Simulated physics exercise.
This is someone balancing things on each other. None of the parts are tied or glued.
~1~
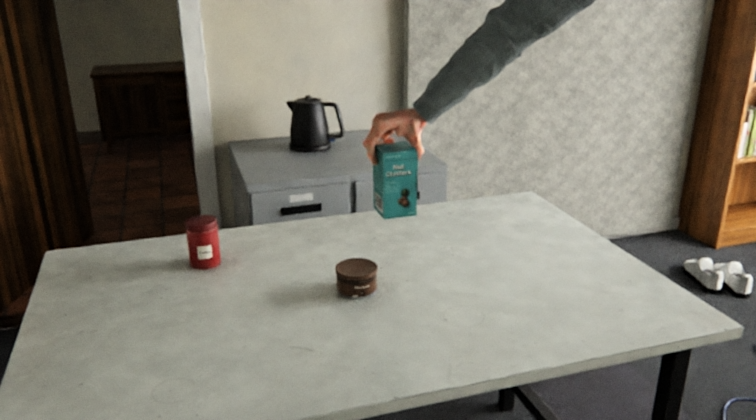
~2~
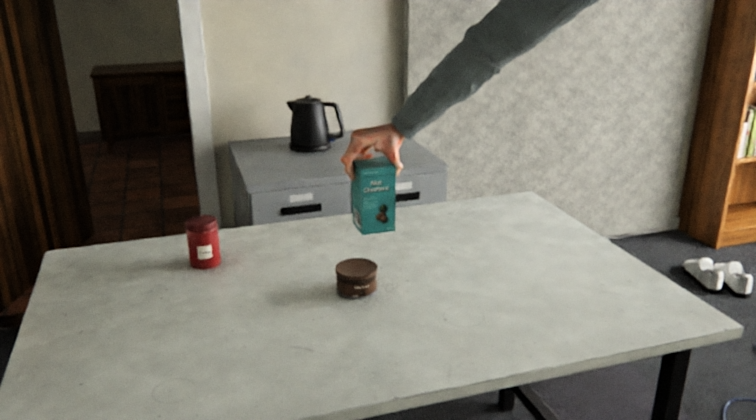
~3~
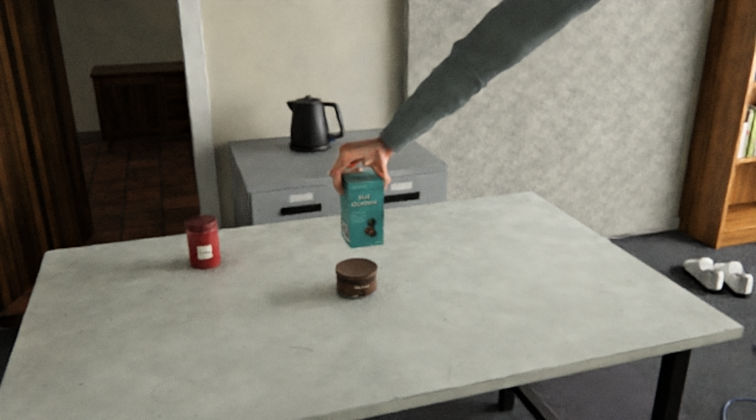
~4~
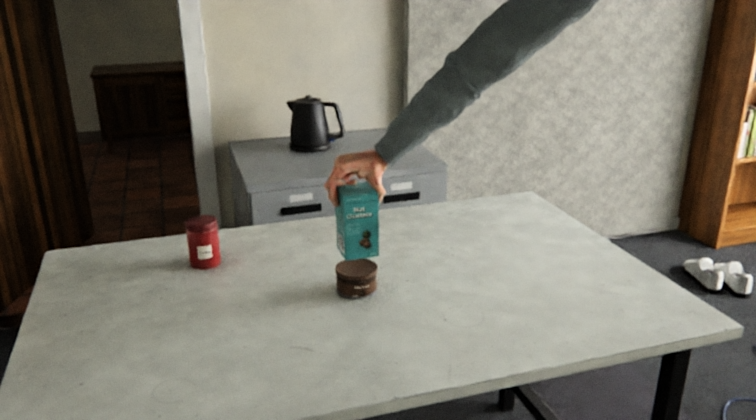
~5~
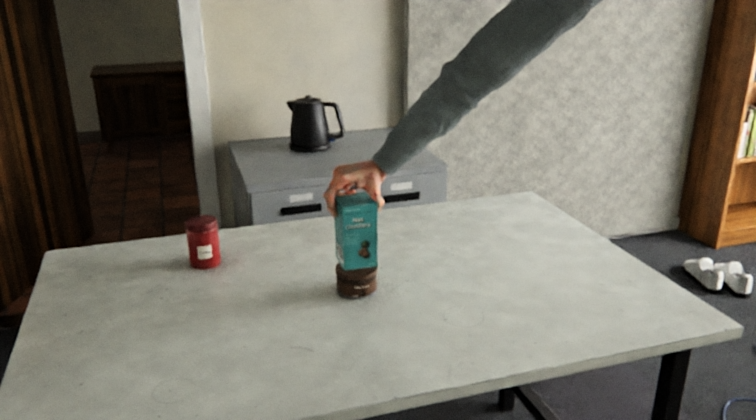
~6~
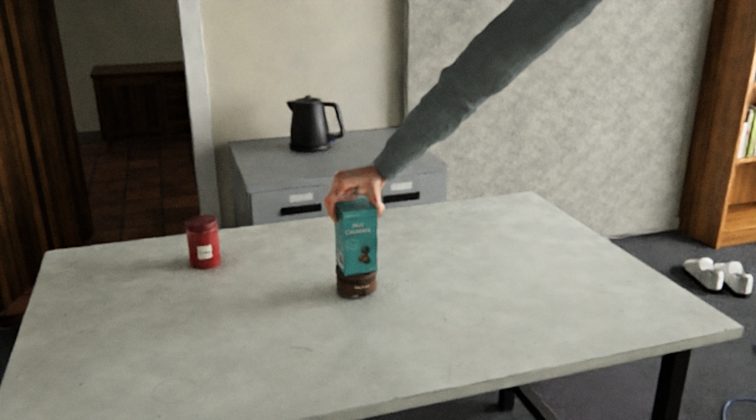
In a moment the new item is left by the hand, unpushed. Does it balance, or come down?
It stays balanced.
Then, 0.50 s on from there, no change.
Then, 1.30 s on from there, turquoise carton resting near (356, 237).
In the end, all 3 unmoved. At the end, from the last picture's camera, turquoise carton near (356, 237). The pile keeps its balance.
